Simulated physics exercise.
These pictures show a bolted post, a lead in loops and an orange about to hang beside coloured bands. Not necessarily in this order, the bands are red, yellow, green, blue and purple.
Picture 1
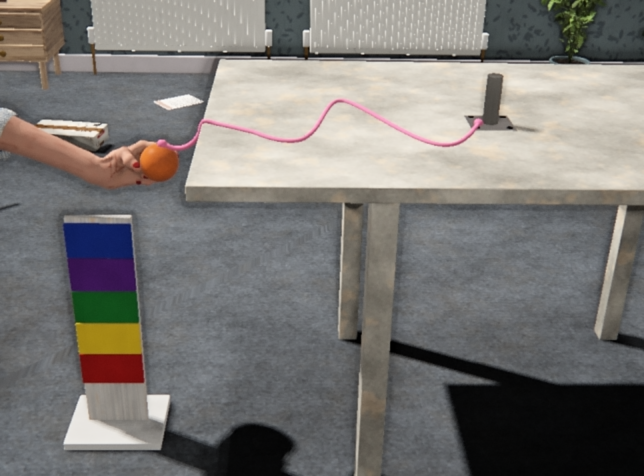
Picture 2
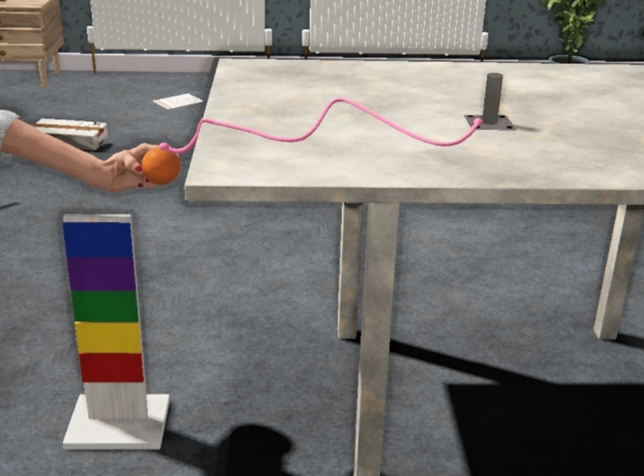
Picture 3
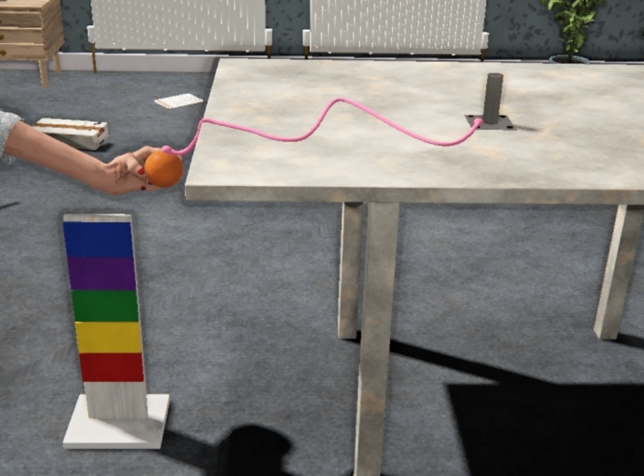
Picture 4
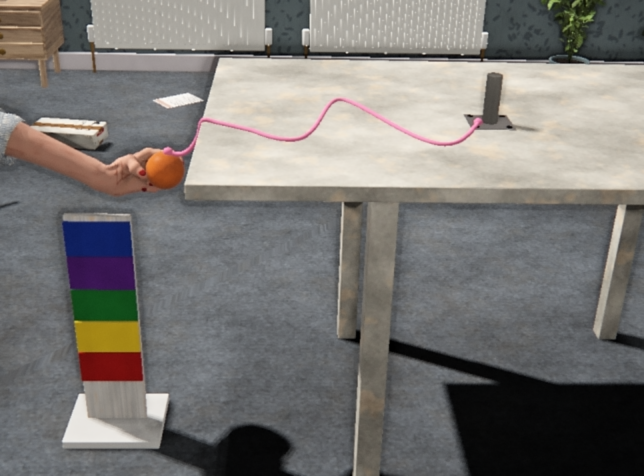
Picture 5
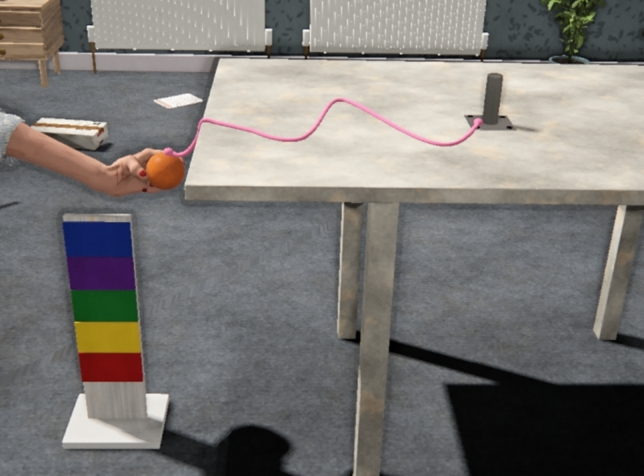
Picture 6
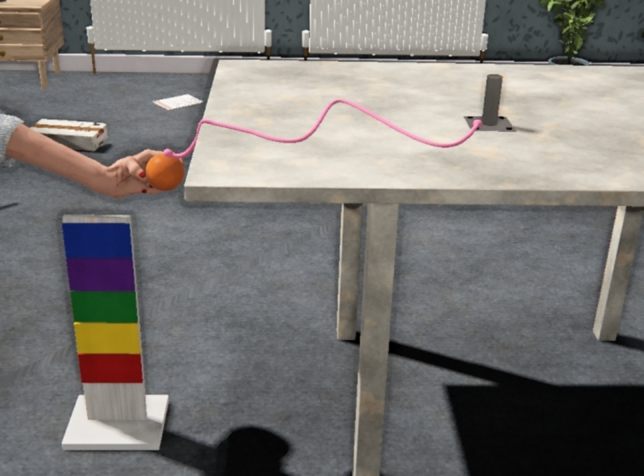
A hand holding an orange ball on a pink cord shifts slightly right beside the table.
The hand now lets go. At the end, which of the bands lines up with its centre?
The band that lines up is red.
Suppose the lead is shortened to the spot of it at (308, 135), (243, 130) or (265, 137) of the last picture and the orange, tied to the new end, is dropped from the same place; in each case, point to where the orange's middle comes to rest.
Close to (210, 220) first, close to (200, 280) next, and close to (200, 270) last.
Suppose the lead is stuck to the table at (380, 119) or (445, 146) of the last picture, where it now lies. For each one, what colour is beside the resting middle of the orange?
Taking the two tries in turn, you'd get green and then yellow.
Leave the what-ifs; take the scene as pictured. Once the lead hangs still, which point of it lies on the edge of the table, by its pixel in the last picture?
That spot is near (327, 110).
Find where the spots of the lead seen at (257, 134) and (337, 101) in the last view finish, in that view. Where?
First: (211, 256). Second: (230, 122).
Soon after, orange near (238, 351); level with yellow.
After that, orange near (194, 367); level with red.
In the end, orange near (219, 370); level with red. The lead holds its middle at red.
